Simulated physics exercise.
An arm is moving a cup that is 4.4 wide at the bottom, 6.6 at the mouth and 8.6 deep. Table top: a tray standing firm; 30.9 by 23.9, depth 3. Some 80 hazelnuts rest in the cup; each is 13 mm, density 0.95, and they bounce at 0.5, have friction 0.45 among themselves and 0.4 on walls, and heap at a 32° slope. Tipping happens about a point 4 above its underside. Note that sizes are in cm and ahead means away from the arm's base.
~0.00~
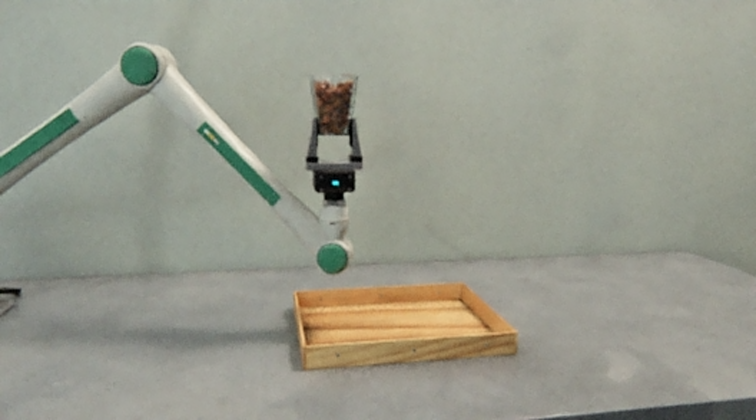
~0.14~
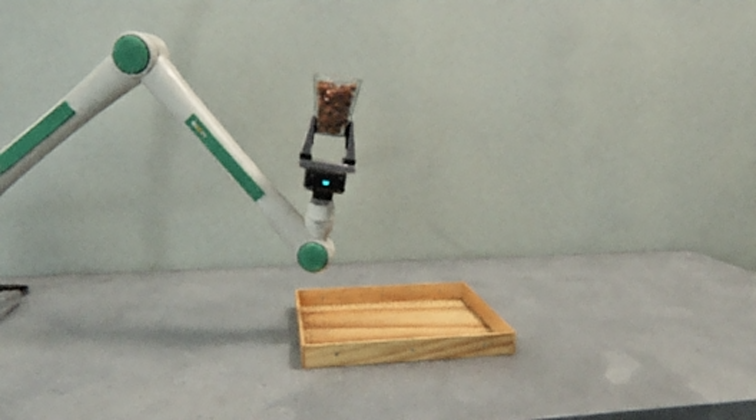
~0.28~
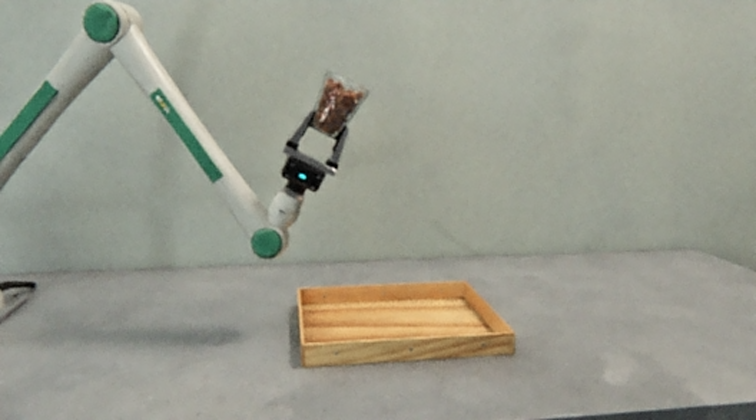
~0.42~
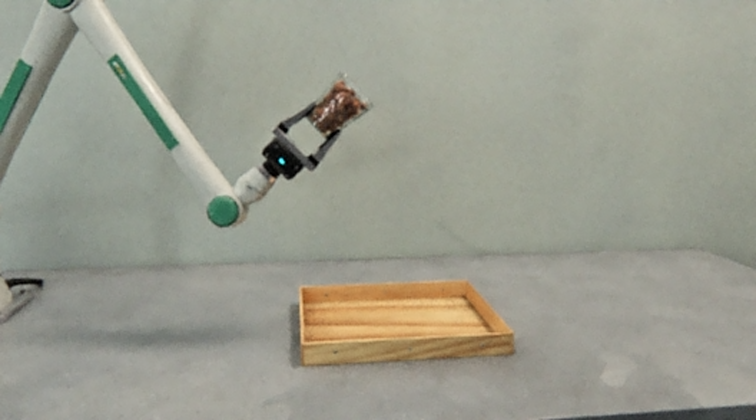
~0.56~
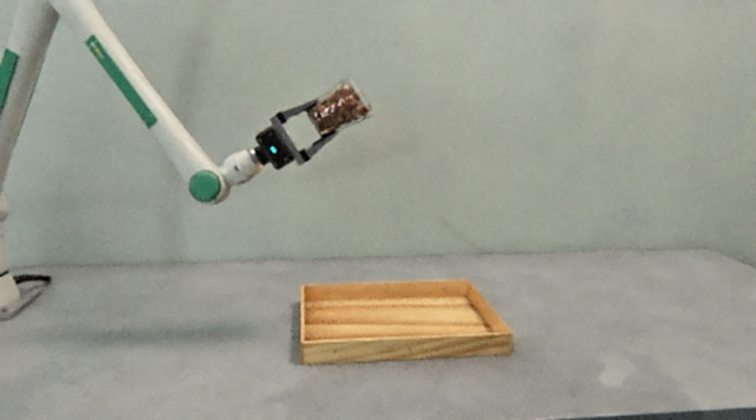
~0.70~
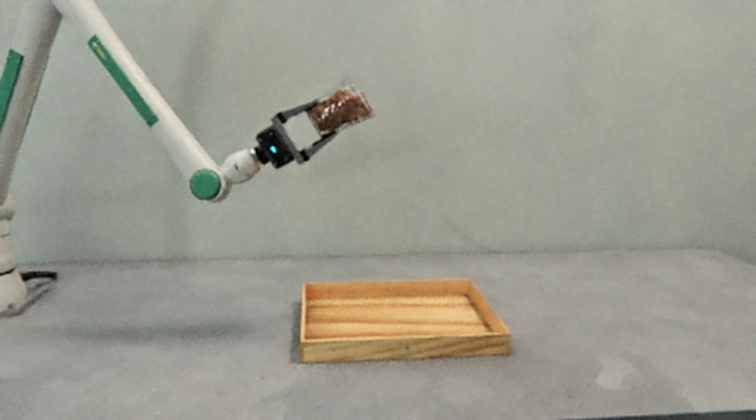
A white and green robot arm held a clear cup of hazelnuts above a gray table with an empty wooden tray, drew back to the left while leaning the cup rightward, then barely moved.
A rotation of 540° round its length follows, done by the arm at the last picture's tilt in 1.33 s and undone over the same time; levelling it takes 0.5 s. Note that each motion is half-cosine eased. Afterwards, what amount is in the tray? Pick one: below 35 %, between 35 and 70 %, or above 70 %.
It is below 35 %.
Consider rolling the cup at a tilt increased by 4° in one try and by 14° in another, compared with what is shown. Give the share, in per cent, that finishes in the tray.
20 % and 45 %.
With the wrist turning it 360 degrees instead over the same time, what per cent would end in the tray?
Then about 10 per cent.
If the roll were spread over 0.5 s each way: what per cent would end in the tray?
In that case around 5 percent.
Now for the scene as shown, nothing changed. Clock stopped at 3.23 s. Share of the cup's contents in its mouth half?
About 50 percent is in the half nearer the mouth.
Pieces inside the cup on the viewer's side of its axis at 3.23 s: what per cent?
60 %.
After 1.96 s, tipped 60°, highest piece 39 above the table; 70 in the cup, 5 in the tray, 2 in flight or on a rim.
After 3.23 s, tipped 60°, highest piece 38 above the table; 67 in the cup, 8 in the tray, 2 in flight or on a rim.
After 4.06 s, upright, highest piece 40 above the table; 67 in the cup, 10 in the tray.
After 4.76 s, upright, highest piece 40 above the table; 67 in the cup, 10 in the tray.
At rest, 67 in the cup, 10 in the tray. That is 13 % in the tray.
